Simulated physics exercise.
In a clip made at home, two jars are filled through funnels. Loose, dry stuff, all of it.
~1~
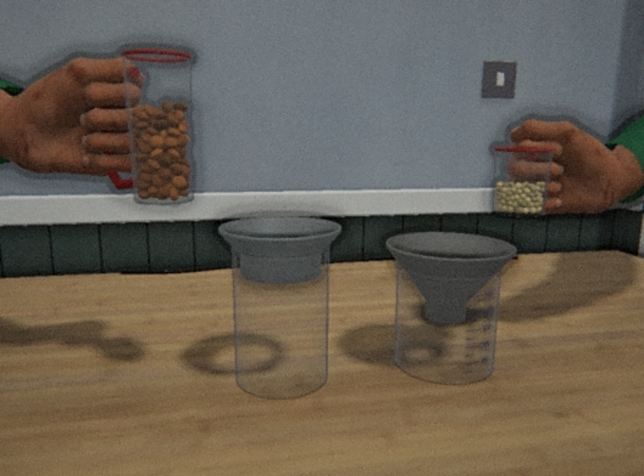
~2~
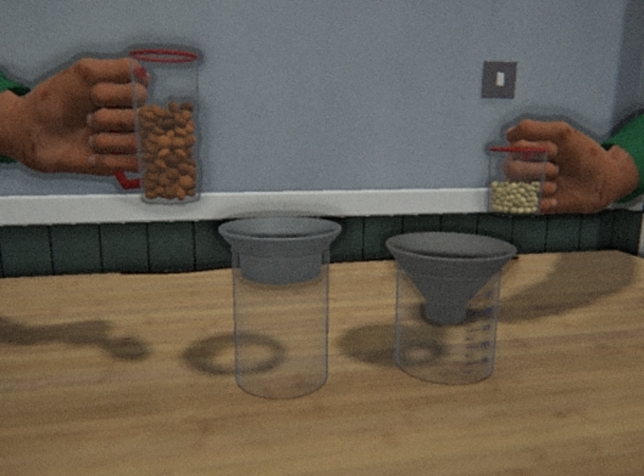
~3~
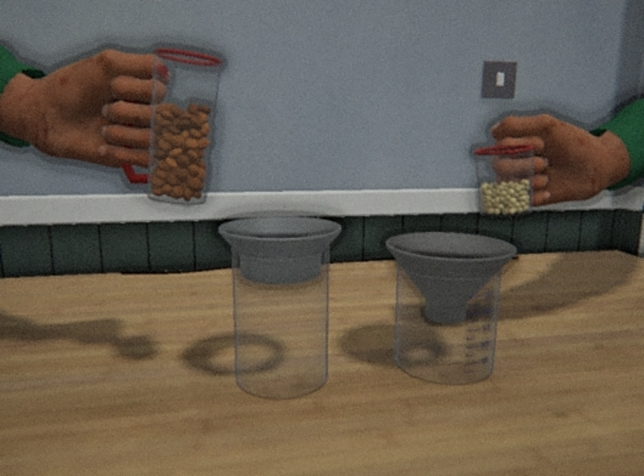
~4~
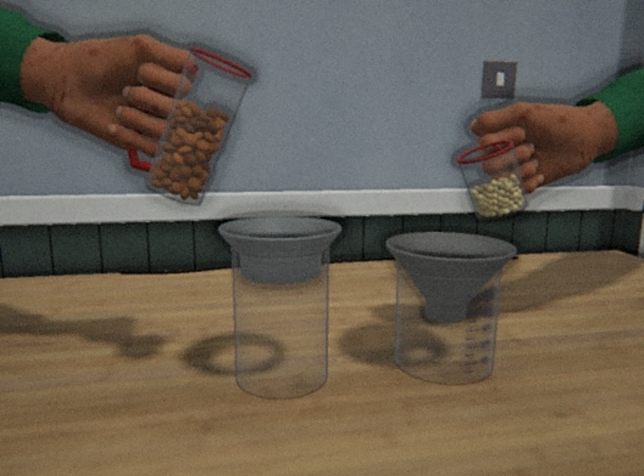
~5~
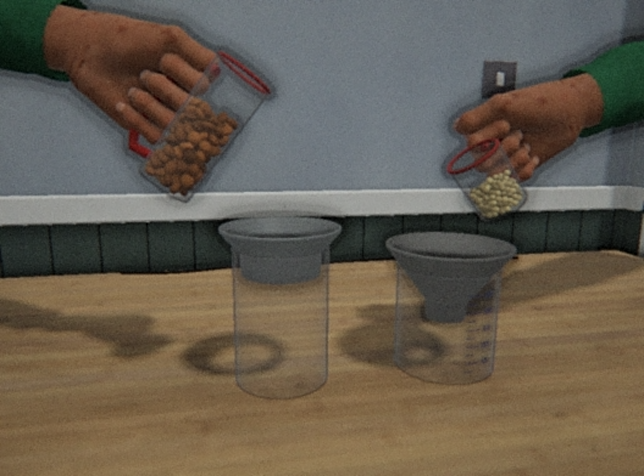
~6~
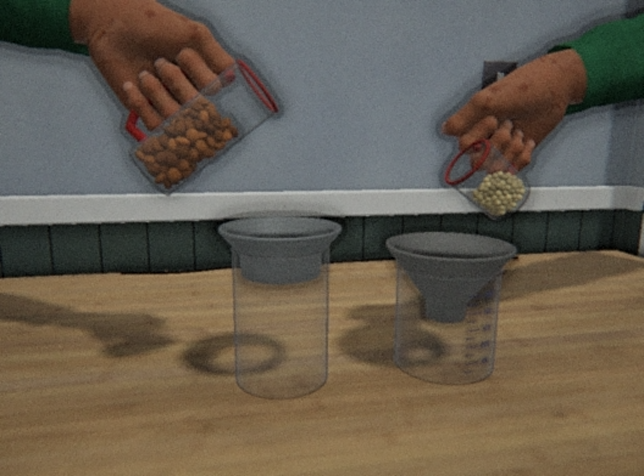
Two hands holding clear cups of brown kibble and pale beans, moving inward and tilting them above two funnel-topped clear containers.
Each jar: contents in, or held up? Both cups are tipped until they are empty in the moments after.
At the end, left funnel: I'd say it empties without a hitch; right funnel: I'd say it empties without a hitch.
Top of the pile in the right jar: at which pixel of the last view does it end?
I'd put it somewhere near (473, 348).
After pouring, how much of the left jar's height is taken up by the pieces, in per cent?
About 20 per cent.
Then, 0.25 s after the last picture, left, all still in the cup; right, all still in the cup.
Then, 0.56 s after the last picture, left, all still in the cup; right, all still in the cup.
Then, 0.90 s after the last picture, left, nearly all still in the cup, a stray few in or over the funnel; right, about half still in the cup, about a third in or over the funnel, a small part down in the jar.
At rest, left, all down in the jar; right, all down in the jar.
